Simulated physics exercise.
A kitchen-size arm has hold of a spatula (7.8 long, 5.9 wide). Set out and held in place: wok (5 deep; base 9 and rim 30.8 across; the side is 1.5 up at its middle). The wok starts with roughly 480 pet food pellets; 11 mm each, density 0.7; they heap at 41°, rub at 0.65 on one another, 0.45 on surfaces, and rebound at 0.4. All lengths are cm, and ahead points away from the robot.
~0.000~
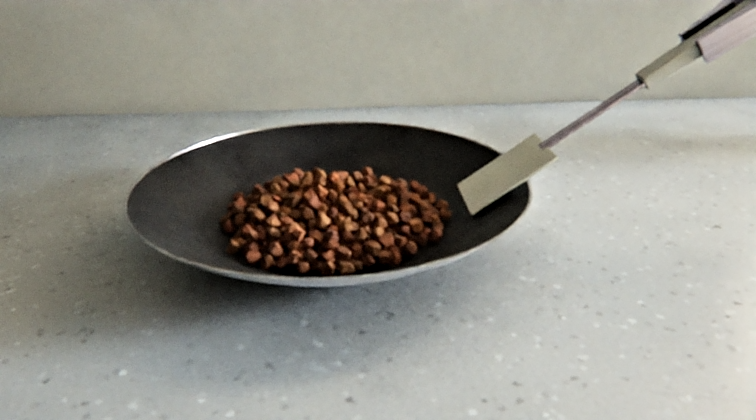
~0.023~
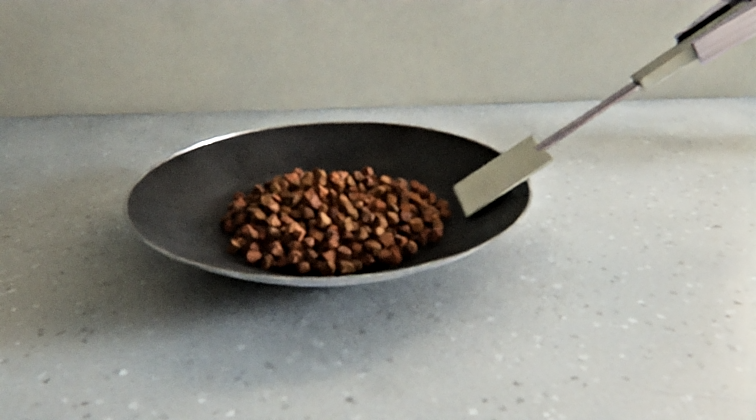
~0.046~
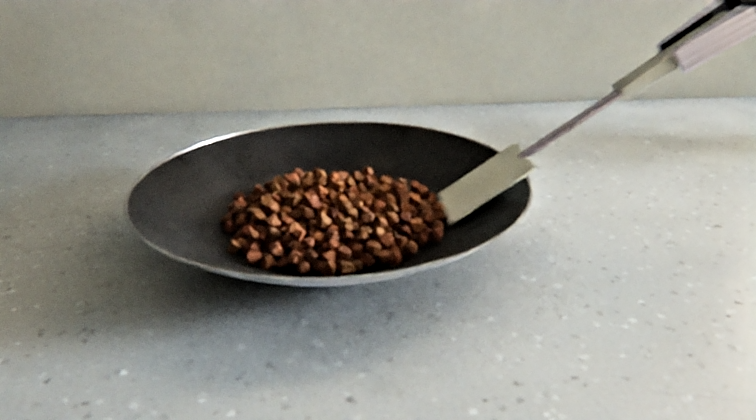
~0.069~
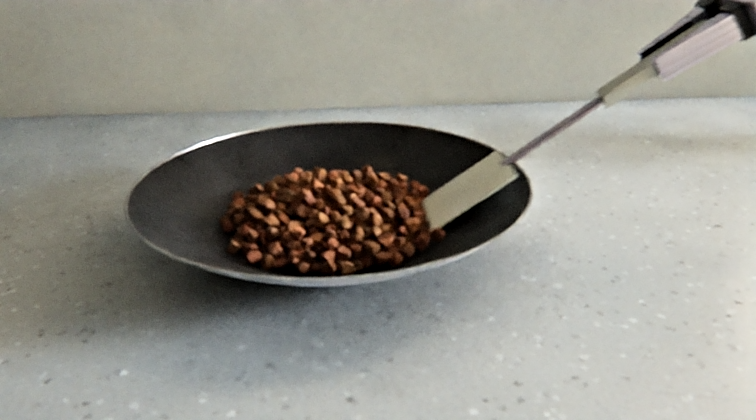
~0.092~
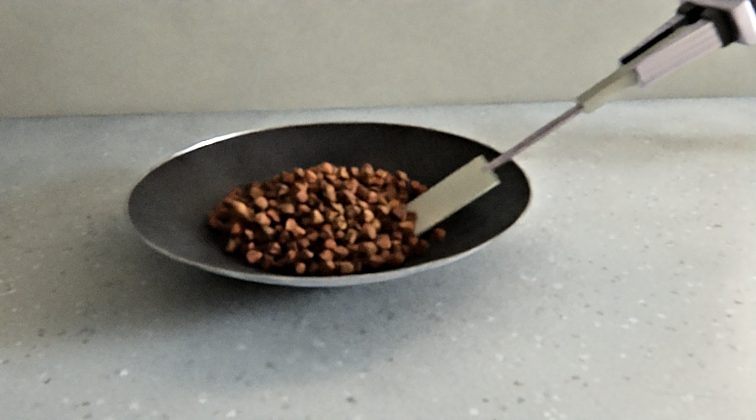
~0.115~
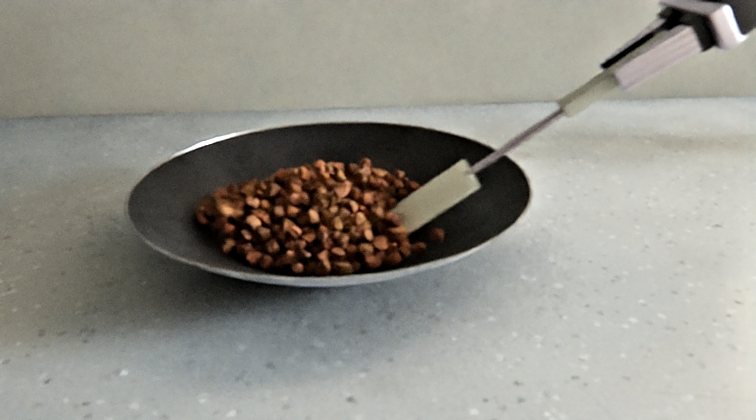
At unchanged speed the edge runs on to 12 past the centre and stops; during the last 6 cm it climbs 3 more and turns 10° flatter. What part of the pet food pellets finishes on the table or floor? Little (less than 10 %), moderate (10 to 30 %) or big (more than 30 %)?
Answer: Moderate; 10 to 30 % of the pet food pellets finish on the table or floor.
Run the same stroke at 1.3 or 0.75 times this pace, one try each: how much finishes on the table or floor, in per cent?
About 25 and 15 per cent.
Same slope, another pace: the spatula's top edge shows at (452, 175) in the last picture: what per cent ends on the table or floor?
About 25 per cent.
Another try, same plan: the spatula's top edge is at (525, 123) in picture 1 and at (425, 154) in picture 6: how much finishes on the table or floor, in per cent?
About 30 per cent.
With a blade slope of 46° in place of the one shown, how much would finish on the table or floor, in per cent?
In that case some 20 per cent.
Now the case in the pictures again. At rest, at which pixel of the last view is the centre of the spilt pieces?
At about (54, 240).
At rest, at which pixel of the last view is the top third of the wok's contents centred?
At about (217, 210).
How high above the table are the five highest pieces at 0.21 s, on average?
Some 5 cm.
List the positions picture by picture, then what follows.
Spatula top edge at (546, 145), sloping 35°; upper third of the load around (331, 204), from x 225 to 445, top at y 170; 476 in the wok, in the first frame.
Spatula top edge at (542, 147), sloping 35°; upper third of the load around (331, 204), from x 225 to 445, top at y 170, in the second frame.
Spatula top edge at (526, 155), sloping 35°; upper third of the load around (331, 204), from x 225 to 440, top at y 170, in the third frame.
Spatula top edge at (507, 162), sloping 35°; upper third of the load around (329, 201), from x 225 to 440, top at y 170, in the fourth frame.
Spatula top edge at (489, 168), sloping 35°; upper third of the load around (322, 199), from x 215 to 440, top at y 170, in the fifth frame.
Spatula top edge at (471, 172), sloping 35°; upper third of the load around (311, 200), from x 200 to 435, top at y 165; 476 in the wok, in the sixth frame.
After 0.21 s, sloping 35°, highest piece 5 above the table; 476 in the wok.
After 0.31 s, sloping 32°, highest piece 7 above the table; 476 in the wok.
After 0.56 s, sloping 25°, highest piece 6 above the table; 387 in the wok, 89 on the table or floor.
After 1.61 s, sloping 25°, highest piece 6 above the table; 387 in the wok, 89 on the table or floor.
At rest, 387 in the wok, 89 on the table or floor. That is 19 % on the table or floor.
